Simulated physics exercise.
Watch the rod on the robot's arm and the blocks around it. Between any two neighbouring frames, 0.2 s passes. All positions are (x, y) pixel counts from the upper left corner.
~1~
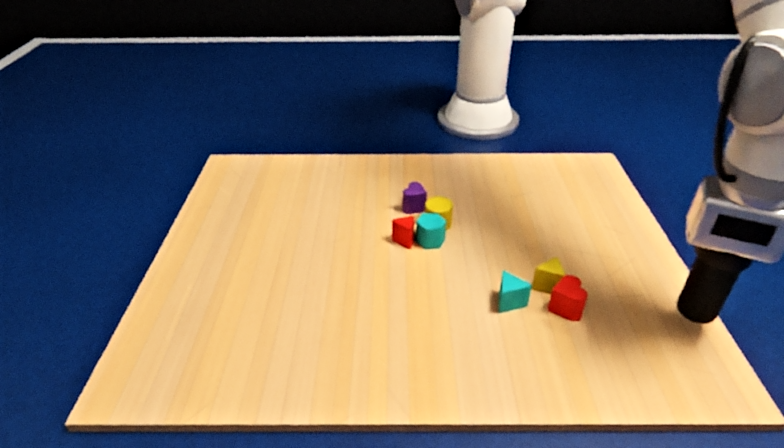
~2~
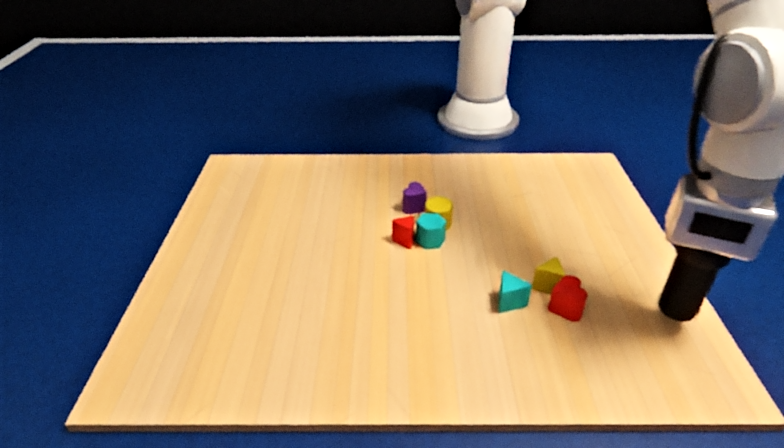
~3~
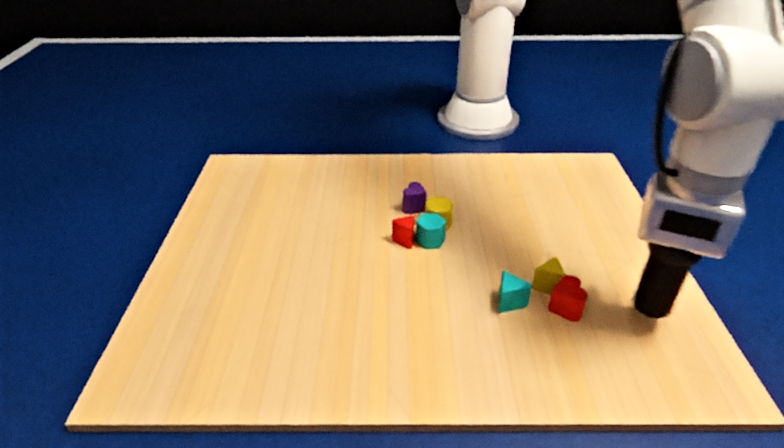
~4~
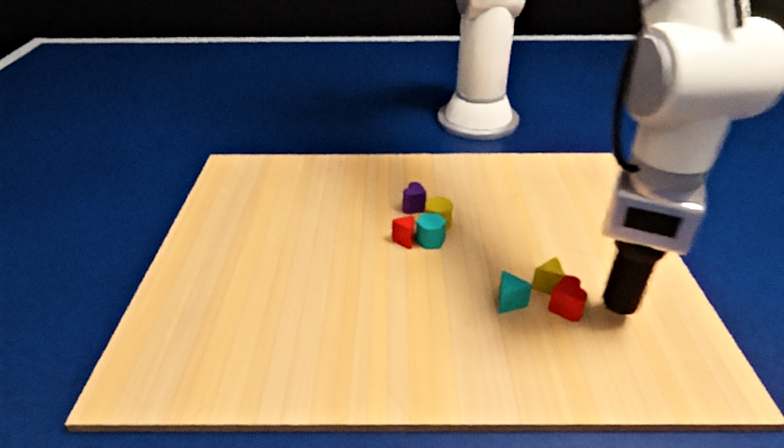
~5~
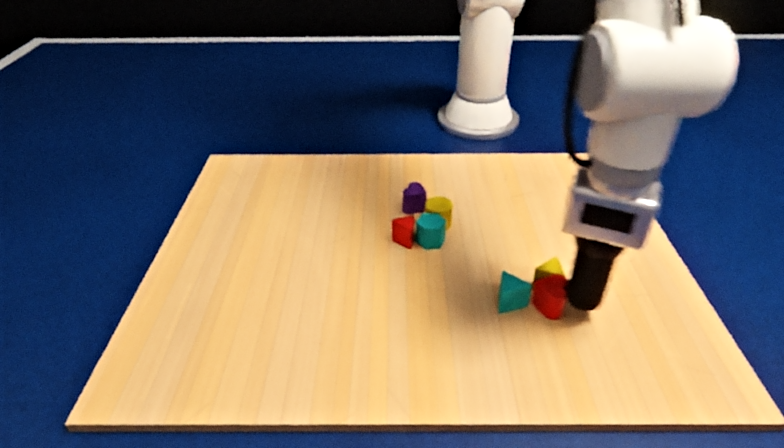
We see a robot arm with a black rod move left across a wooden board holding two small groups of coloured blocks, then push the red heart-shaped block slightly left beside the yellow and turquoise three-sided blocks.
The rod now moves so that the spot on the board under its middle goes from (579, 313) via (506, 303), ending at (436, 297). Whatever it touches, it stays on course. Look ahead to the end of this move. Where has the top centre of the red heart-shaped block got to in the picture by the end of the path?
Somewhere near (412, 265).
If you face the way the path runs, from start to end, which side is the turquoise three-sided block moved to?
Answer: Left.
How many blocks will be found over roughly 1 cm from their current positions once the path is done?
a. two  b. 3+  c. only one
The one that fits is a, two.
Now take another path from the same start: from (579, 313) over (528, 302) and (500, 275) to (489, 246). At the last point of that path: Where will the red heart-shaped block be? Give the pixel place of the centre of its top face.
Pixel (478, 261).
What follows on the original path. One third of the way, rod at (532, 292); turquoise three-sided block at (487, 286), turned 25° clockwise; red heart-shaped block at (504, 277).
Two thirds of the way, rod at (483, 286); turquoise three-sided block at (455, 290), turned 20° anticlockwise; red heart-shaped block at (456, 271).
At the end, rod at (437, 283); turquoise three-sided block at (440, 295), turned 45° anticlockwise; yellow three-sided block still; red heart-shaped block at (412, 265), turned 15° clockwise.
